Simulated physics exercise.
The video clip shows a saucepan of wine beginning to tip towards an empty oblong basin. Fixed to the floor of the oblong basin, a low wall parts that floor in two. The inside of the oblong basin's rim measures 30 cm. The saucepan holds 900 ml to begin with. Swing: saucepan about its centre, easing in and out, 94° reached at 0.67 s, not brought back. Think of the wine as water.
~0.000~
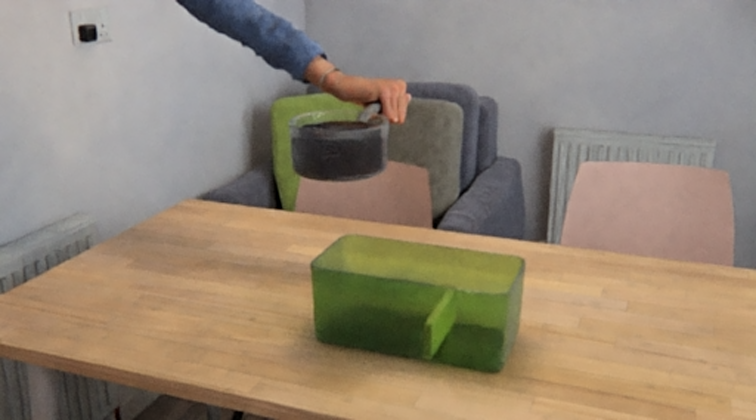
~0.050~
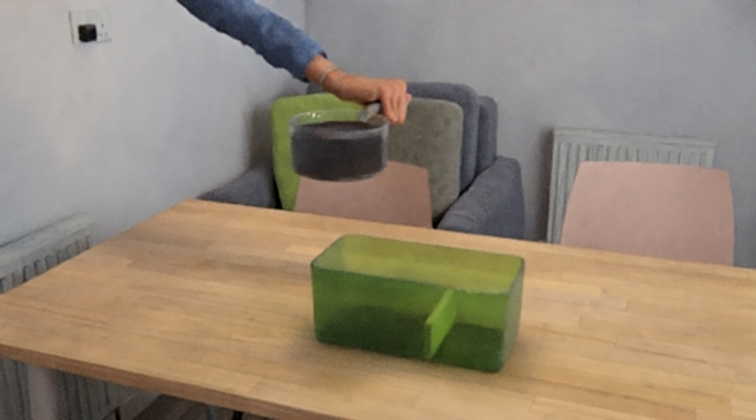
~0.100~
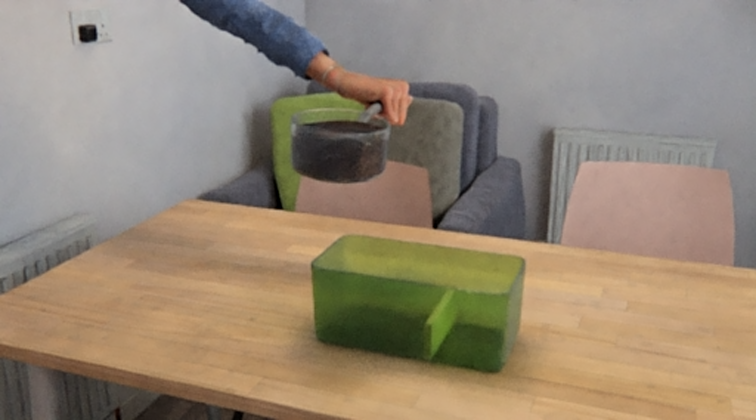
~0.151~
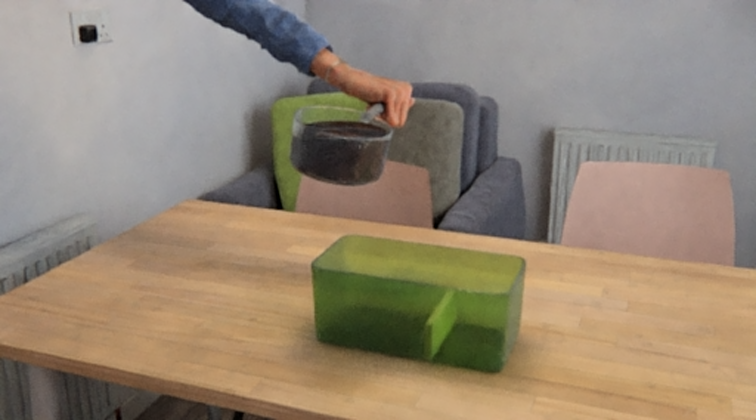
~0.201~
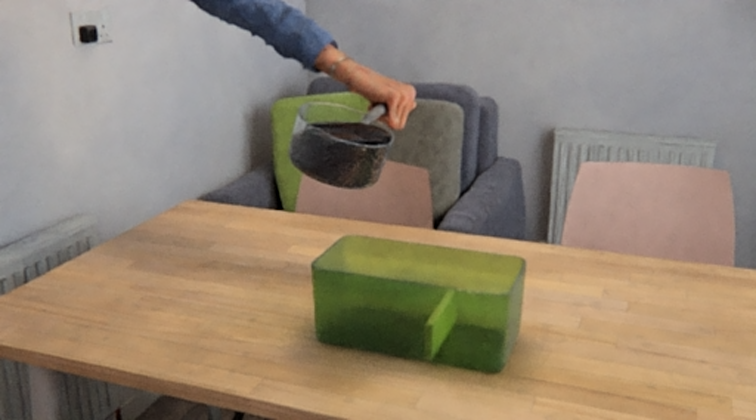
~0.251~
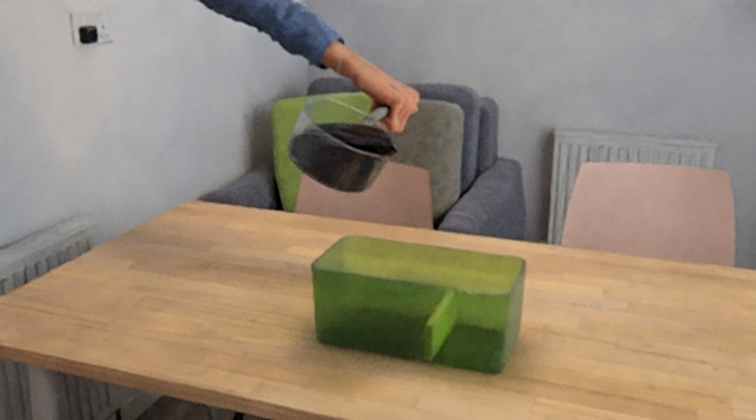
The clip shows a hand holding a saucepan of dark liquid above an empty green oblong basin with a low dividing wall on a wooden table. The hand keeps the pan nearly level, then tilts it steadily to the right.
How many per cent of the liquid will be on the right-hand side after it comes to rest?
Some 22 per cent will be on the right-hand side.
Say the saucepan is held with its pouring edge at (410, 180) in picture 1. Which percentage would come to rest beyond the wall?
40 %.
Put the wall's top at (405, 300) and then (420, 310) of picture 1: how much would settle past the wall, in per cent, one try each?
Roughly 90 per cent, then 65 per cent.
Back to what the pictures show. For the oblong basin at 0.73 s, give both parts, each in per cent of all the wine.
I'd say some 56 in a hundred on the left and 22 on the right.
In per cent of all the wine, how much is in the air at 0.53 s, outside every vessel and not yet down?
Roughly 46 percent.
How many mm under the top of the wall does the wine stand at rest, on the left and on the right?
Left: Roughly 30 mm; right: Roughly 44 mm.
Then, 0.53 s in, the tilt is 84° and 37 per cent is still to pour, 13 is left of the wall and 4 right of it.
Then, 0.73 s in, the tilt is 94° and 11 per cent is still to pour, 56 is left of the wall and 22 right of it.
Then, 0.94 s in, the tilt is 94° and 3 per cent is still to pour, 68 is left of the wall and 21 right of it.
Then, 1.17 s in, the tilt is 94° and 1 per cent is still to pour, 74 is left of the wall and 22 right of it.
Finally, 76 per cent lies left of the wall, 22 right of it and 2 outside.
